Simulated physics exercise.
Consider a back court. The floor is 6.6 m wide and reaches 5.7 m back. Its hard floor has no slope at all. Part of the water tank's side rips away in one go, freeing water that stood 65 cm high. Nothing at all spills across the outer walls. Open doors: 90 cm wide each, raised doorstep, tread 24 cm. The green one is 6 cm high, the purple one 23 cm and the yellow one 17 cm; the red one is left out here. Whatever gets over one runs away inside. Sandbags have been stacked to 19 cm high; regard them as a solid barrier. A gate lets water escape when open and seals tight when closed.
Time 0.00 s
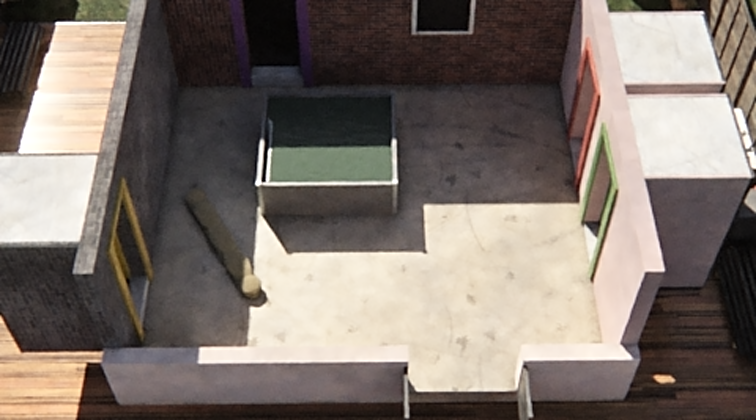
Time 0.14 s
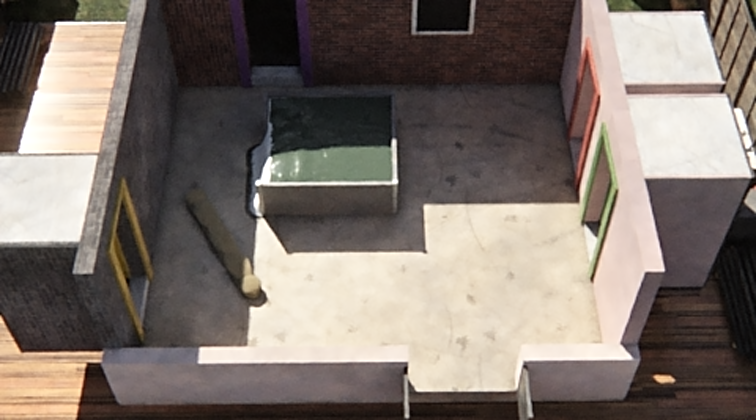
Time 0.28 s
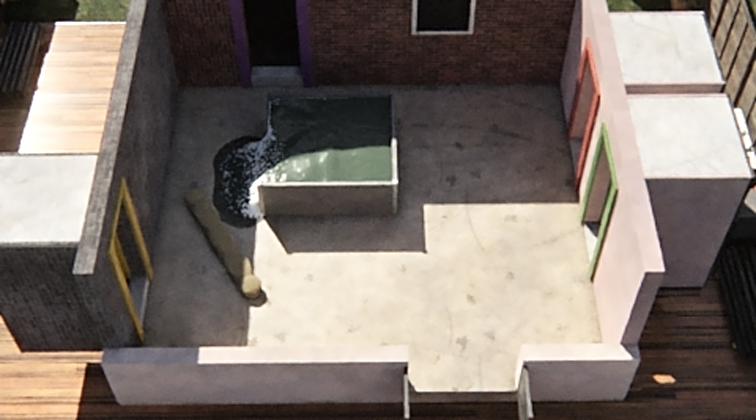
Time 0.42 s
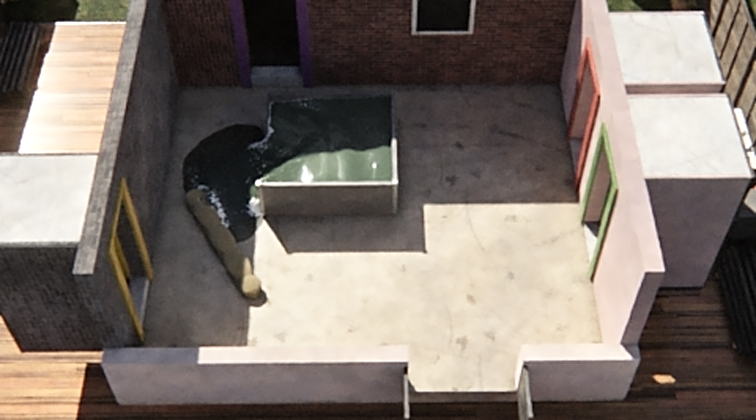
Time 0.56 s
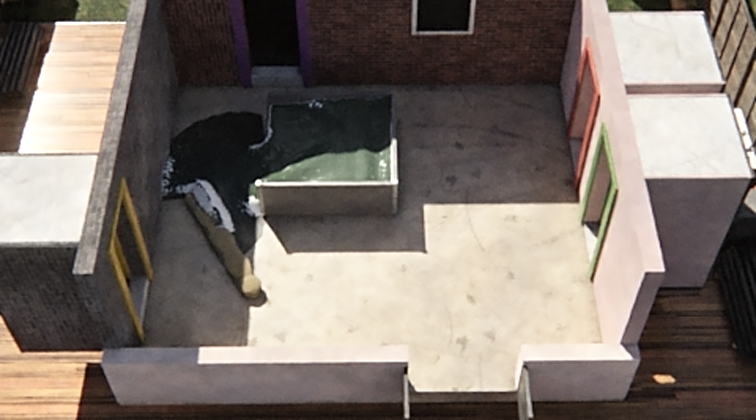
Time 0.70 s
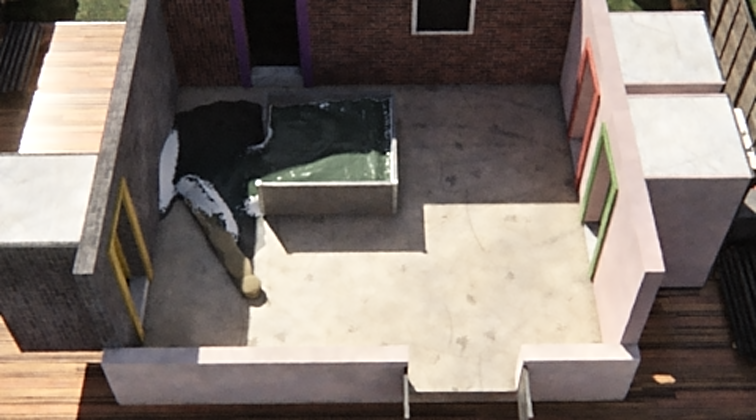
A walled court with a pale concrete floor, open at the top, is seen from high in front by a still camera. A grey-sided tank of dark green water stands towards the back, with sandbags to its left, yellow, purple, red and green doorways around it. Water pours from the tank's left side, spreads dark and foaming over the floor, meets the sandbags and reaches the left wall.
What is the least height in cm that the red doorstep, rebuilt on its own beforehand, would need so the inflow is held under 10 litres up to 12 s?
Around 7 cm would be enough.
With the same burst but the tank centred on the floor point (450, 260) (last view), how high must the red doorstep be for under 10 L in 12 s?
It should be around 9.0 cm high.
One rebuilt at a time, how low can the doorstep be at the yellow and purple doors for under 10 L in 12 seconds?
About 6.5 cm at yellow and about 10.0 cm at purple.
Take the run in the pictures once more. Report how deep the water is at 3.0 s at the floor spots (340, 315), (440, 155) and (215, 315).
Around 2 cm, 0 cm and 6 cm.
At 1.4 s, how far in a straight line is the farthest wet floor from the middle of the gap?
The front sits around 3.0 m out.
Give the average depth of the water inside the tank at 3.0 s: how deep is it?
Mean depth: Approx. 23 cm.
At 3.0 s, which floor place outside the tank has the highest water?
At about pixel (180, 91).
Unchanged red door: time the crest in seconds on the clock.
The level tops out around 6.0 s.
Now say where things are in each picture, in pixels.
Still water, 65 cm deep, in the water tank at (328, 140); the red door at (583, 121) is dry, in the first picture.
Water pours out at (266, 172) and has run 0.3 m, to (250, 205); about 5 cm deep outside, 65 cm at the back, in the second picture.
The front is at (219, 170), 0.8 m from the gap at (266, 173); 1.1 m2 of floor is wet, 65 cm left at the back, in the third picture.
Water pours out at (267, 173) and has run 1.3 m, to (189, 176); about 10 cm deep outside, 65 cm at the back, in the fourth picture.
Water pours out at (267, 173) and has run 1.6 m, to (171, 146); about 9 cm deep outside, 61 cm at the back, in the fifth picture.
The gap is at (267, 173), the front 1.8 m out at (175, 122); the back of the water tank holds 55 cm; the red door at (583, 121), 5.0 m from the gap, is still 5.1 m from the nearest water, in the sixth picture.
After 1.4 s water covers 20 % of the floor, deepest (46 cm) near (177, 179); it has not reached the red door.
After 3.0 s water covers 50 % of the floor, deepest (34 cm) near (180, 91); it has not reached the red door.
After 12.0 s water covers 95 % of the floor, deepest (10 cm) near (557, 103); 6 cm at the red door, 1 litre in over its 10 cm doorstep.
At the red door as built, the water arrived by 4.4 s and peaked near 10 cm at 6.2 s.
Run again over the same 12 s with other heights there, 14 litres in over 6.5 cm, 2 litres over 9 cm. The limit of 10 litres is kept from about 7 cm up.
